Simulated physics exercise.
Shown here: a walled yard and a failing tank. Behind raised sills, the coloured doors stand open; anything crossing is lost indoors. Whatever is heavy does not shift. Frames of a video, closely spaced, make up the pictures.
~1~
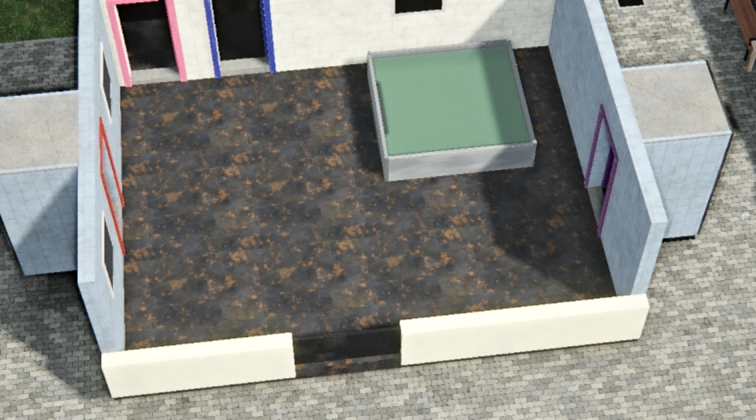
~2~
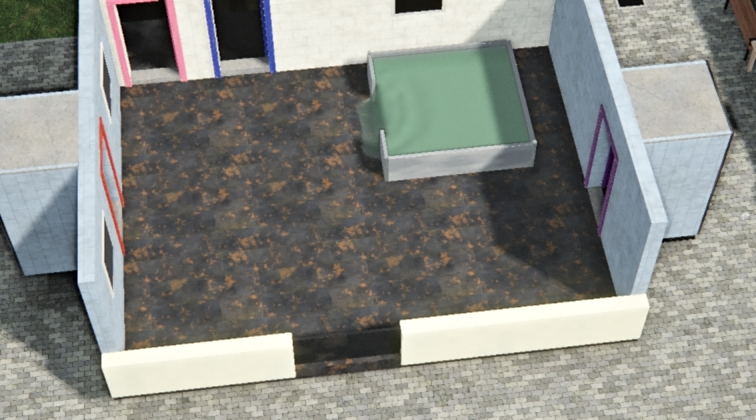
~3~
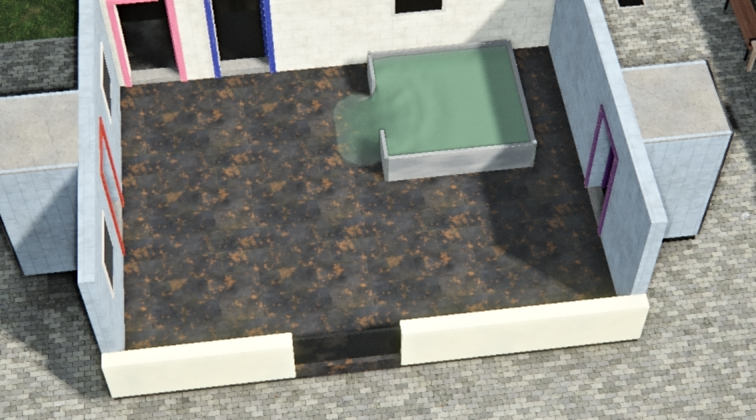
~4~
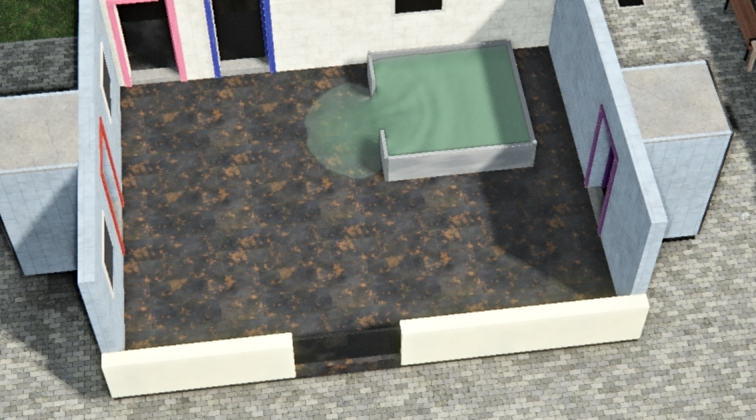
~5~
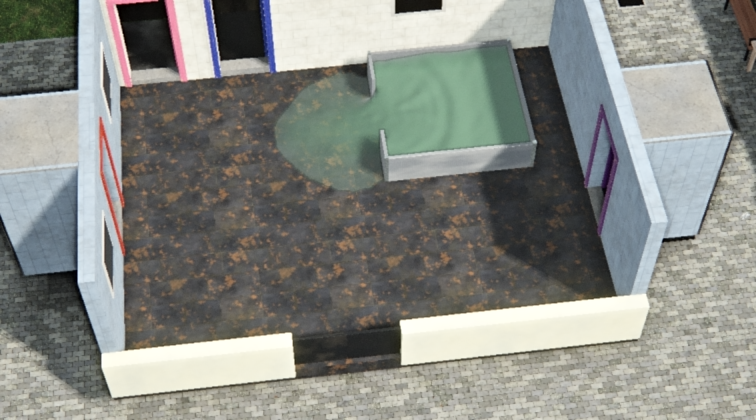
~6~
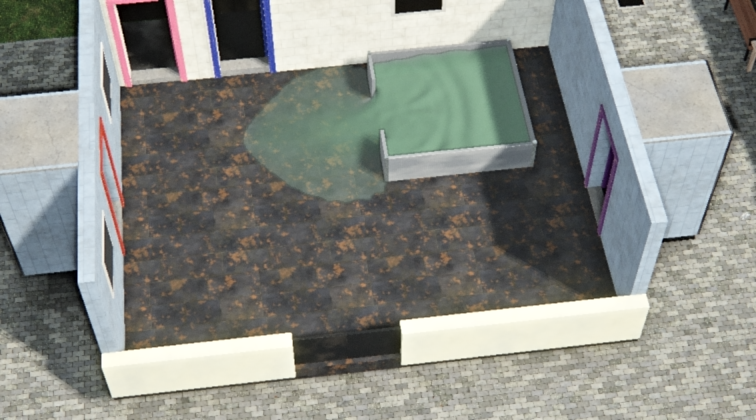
Green water pours through a gap in the tank's left side and spreads across the dark yard floor.
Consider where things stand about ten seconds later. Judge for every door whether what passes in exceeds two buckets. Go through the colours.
In order: The blue door stays within two buckets of inflow, the pink door passes two buckets of inflow, the purple door stays within two buckets of inflow, the red door stays within two buckets of inflow.
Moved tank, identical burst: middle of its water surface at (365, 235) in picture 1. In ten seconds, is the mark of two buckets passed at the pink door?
Result for the pink door: It tops the limit.
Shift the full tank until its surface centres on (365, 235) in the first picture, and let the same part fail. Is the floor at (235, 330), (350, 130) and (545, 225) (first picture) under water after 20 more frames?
In order: Submerged, untouched, untouched.
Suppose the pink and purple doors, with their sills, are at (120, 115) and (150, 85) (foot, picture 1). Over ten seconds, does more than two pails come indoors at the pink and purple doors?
Pink: Gets flooded; purple: Gets flooded.
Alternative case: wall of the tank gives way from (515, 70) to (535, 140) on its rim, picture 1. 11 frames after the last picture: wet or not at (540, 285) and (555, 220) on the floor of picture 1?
Note: Point one inundated; point two inundated.
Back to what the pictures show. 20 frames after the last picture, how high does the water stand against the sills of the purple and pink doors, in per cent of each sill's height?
Approx. 0 % then 170 %.
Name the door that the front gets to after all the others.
That would be the purple door.
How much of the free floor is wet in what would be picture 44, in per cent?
The answer is around 60 per cent.
A moment on, water covers 25 % of the floor; the blue door wet at the sill, nothing in, the pink door not reached, the purple door not reached, the red door not reached.
Next, water covers 40 % of the floor; the blue door wet at the sill, nothing in, the pink door wet at the sill, nothing in, the purple door not reached, the red door wet at the sill, nothing in.
Then, water covers 50 % of the floor; the blue door wet at the sill, nothing in, the pink door over two buckets in, the purple door not reached, the red door wet at the sill, nothing in.
Later, water covers 60 % of the floor; the blue door wet at the sill, nothing in, the pink door far over two buckets in, the purple door not reached, the red door wet at the sill, nothing in.
In the end, water covers 90 % of the floor; the blue door wet at the sill, nothing in, the pink door far over two buckets in, the purple door wet at the sill, nothing in, the red door wet at the sill, nothing in.
